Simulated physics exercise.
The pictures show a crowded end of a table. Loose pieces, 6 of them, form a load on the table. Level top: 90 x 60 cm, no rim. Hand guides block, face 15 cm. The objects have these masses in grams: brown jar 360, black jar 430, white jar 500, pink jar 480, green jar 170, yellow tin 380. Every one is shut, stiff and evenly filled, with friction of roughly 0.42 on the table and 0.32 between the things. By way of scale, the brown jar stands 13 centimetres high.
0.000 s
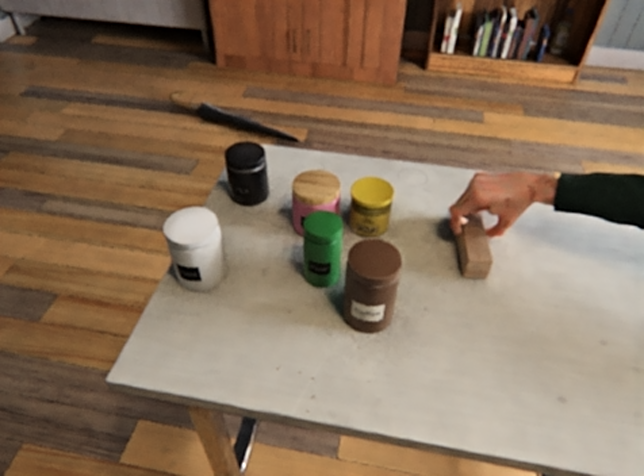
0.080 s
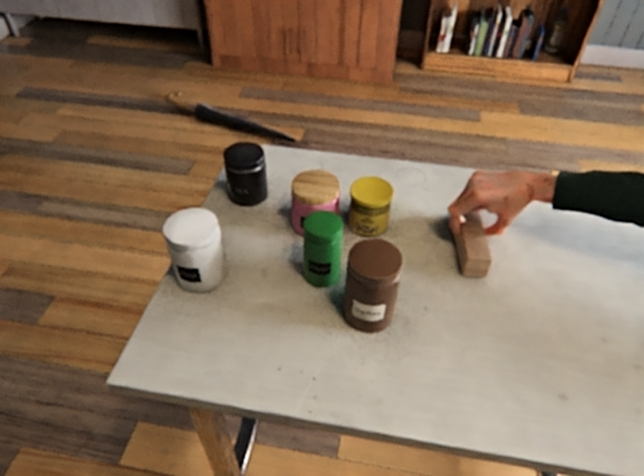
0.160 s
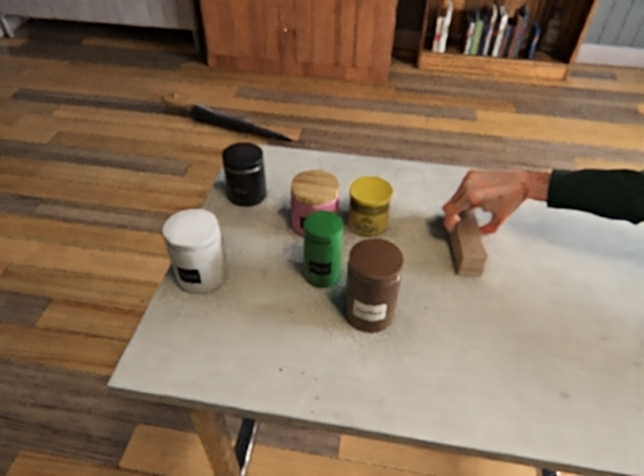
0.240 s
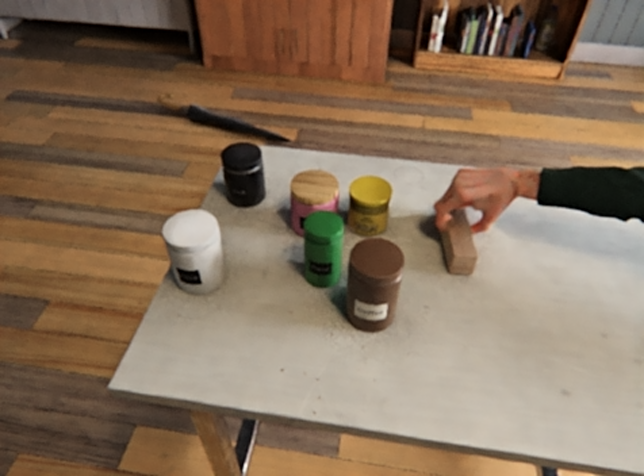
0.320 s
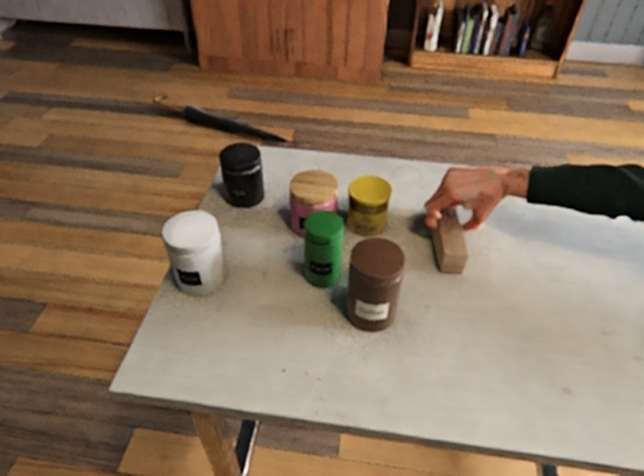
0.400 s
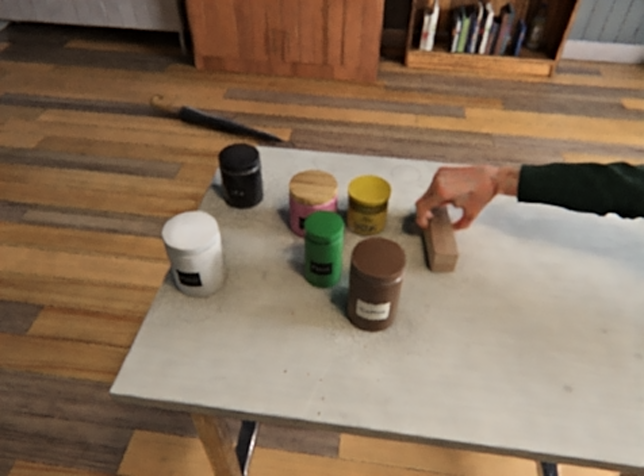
On a pale tabletop, a hand slowly sliding a small brown block left toward six closed jars and tins that stay still.
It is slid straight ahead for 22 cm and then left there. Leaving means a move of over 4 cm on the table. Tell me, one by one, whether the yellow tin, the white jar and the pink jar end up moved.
One by one: The yellow tin winds up away from its start. The white jar remains close by. The pink jar winds up away from its start.
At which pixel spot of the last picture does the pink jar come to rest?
End position: Roughly (265, 205).
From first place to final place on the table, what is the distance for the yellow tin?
I'd say about 10 cm between start and finish.
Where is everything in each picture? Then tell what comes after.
Block slid 0 cm; yellow tin (371, 208); white jar (197, 250); pink jar (316, 205), in the first frame.
Block slid 0 cm; green jar (323, 250); brown jar (372, 287), in the second frame.
Block slid 1 cm; black jar (245, 175); green jar (323, 250), in the third frame.
Block slid 2 cm; brown jar (373, 286); black jar (244, 175), in the fourth frame.
Block slid 4 cm; green jar (323, 250); brown jar (374, 286), in the fifth frame.
Block slid 5 cm; yellow tin (368, 206); white jar (196, 255); pink jar (313, 205), in the sixth frame.
After 0.80 s, block slid 13 cm.
After 1.00 s, block slid 17 cm; yellow tin slid 5 cm near (340, 206); pink jar slid 3 cm near (294, 205).
After 1.10 s, block slid 19 cm; yellow tin slid 7 cm near (329, 205); pink jar slid 5 cm near (284, 205).
After 1.30 s, block slid 22 cm; yellow tin slid 10 cm near (312, 205); pink jar slid 8 cm near (266, 205).
At rest (1.7 s), not toppled but over 4 cm from the start, pink jar and yellow tin; the other 4 in place, give or take 4 cm. Seen from the same camera at the end, yellow tin near (311, 205), white jar near (196, 255).
